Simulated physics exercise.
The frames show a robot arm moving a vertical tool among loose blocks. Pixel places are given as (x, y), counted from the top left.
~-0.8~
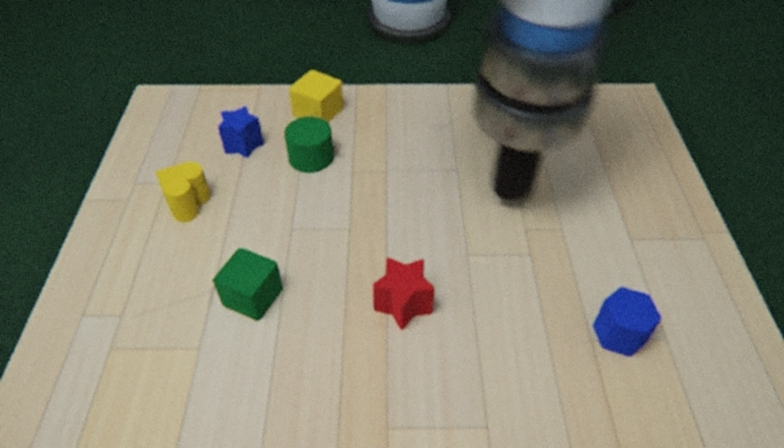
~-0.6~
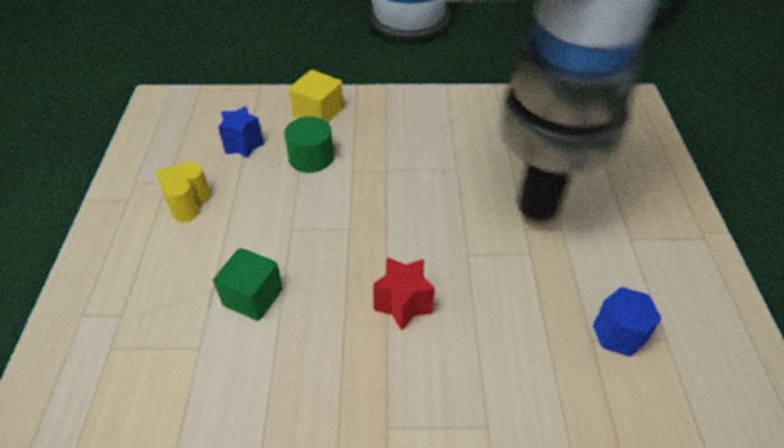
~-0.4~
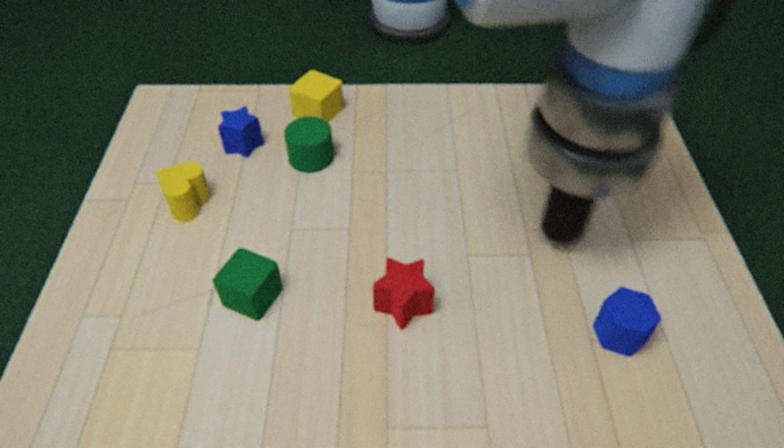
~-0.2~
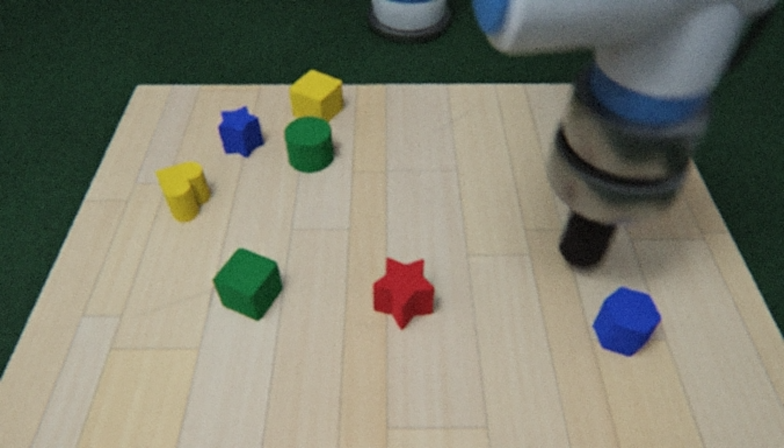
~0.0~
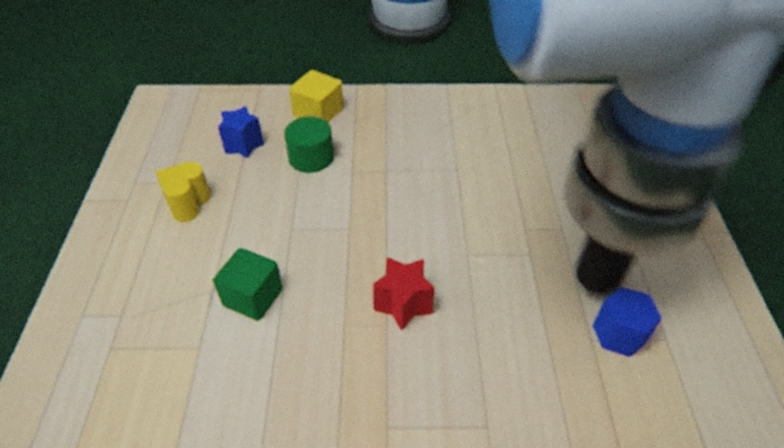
A robot arm moves its black tool down and right, close to a blue hexagonal block.
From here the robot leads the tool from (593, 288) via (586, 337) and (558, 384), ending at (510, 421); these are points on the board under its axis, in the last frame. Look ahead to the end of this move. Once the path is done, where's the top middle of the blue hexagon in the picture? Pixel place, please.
I'd say the blue hexagon ends with its top centre at (646, 350).
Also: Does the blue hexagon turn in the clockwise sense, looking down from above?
It seems not.
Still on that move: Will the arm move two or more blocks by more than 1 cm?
The answer is no.
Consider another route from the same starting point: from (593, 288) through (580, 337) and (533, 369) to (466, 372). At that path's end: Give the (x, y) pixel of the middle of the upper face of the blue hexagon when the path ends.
It should be at about (643, 342).
The first path, step by step. One third of the way, tool (591, 327); blue hexagon (647, 345), turned 55° anticlockwise.
Two thirds of the way, tool (562, 375); blue hexagon (646, 350), turned 75° anticlockwise.
At the end, tool (513, 412); blue hexagon (646, 350), turned 75° anticlockwise.
